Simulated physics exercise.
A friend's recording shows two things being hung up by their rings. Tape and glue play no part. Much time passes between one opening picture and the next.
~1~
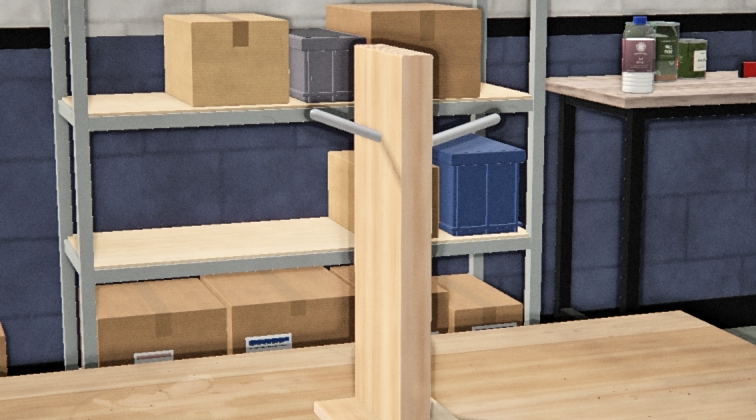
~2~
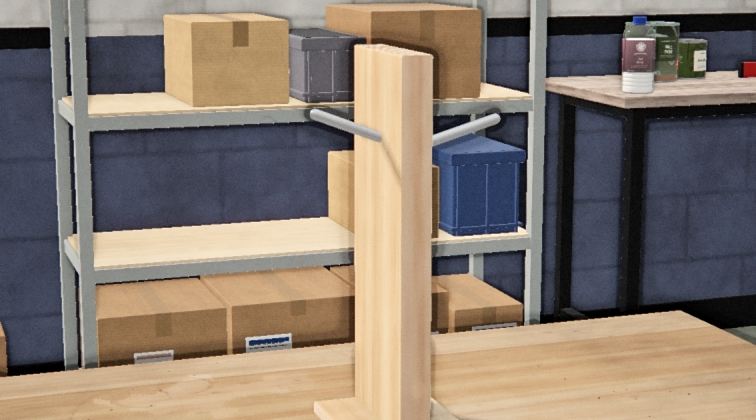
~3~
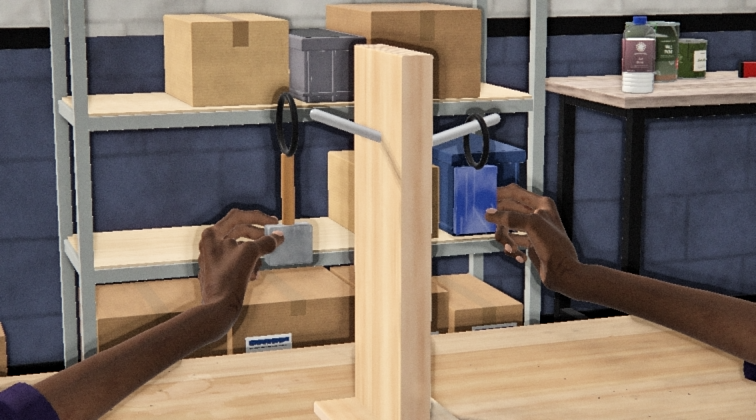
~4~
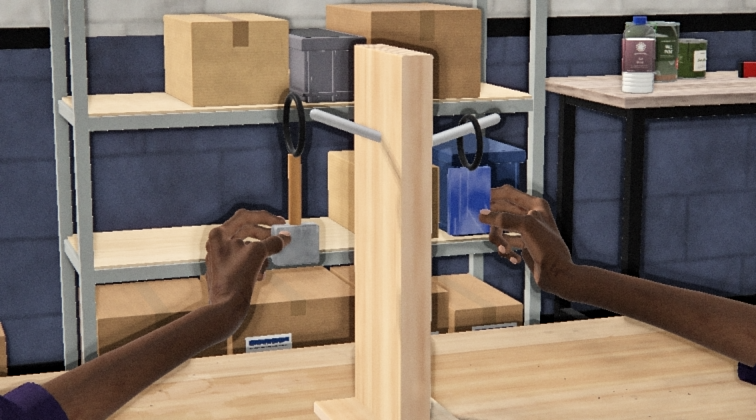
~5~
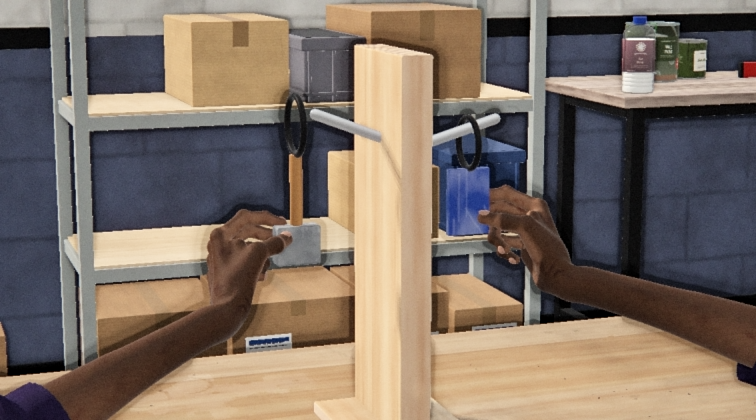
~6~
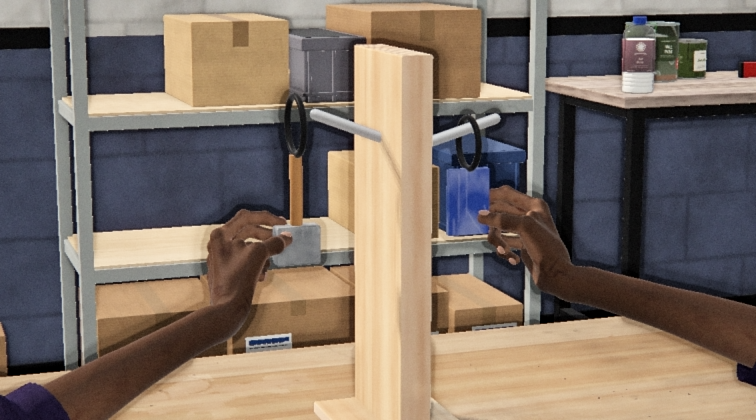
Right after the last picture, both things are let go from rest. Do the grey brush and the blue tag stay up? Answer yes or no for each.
Answers: Grey brush: No; blue tag: Yes.
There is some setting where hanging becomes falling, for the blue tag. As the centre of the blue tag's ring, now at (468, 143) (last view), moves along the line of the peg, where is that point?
Roughly (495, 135).
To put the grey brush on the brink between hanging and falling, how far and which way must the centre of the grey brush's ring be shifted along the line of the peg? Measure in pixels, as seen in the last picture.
16 pixels right, roughly.
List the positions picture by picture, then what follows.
In the first picture, peg stand (403, 242).
In the second picture, peg stand (403, 242).
In the third picture, still on the way; grey brush (288, 178); peg stand (403, 242).
In the fourth picture, still on the way; blue tag (470, 174); peg stand (403, 242).
In the fifth picture, still on the way; grey brush (296, 178); peg stand (403, 242).
In the sixth picture, in place, still held; grey brush (296, 178); blue tag (468, 175); peg stand (403, 242).
Then, 0.18 s later than the last frame, grey brush dropping near (297, 264); blue tag at rest near (469, 175).
When it is over, the grey brush slips down, near (298, 361); the blue tag hangs there, near (469, 175).
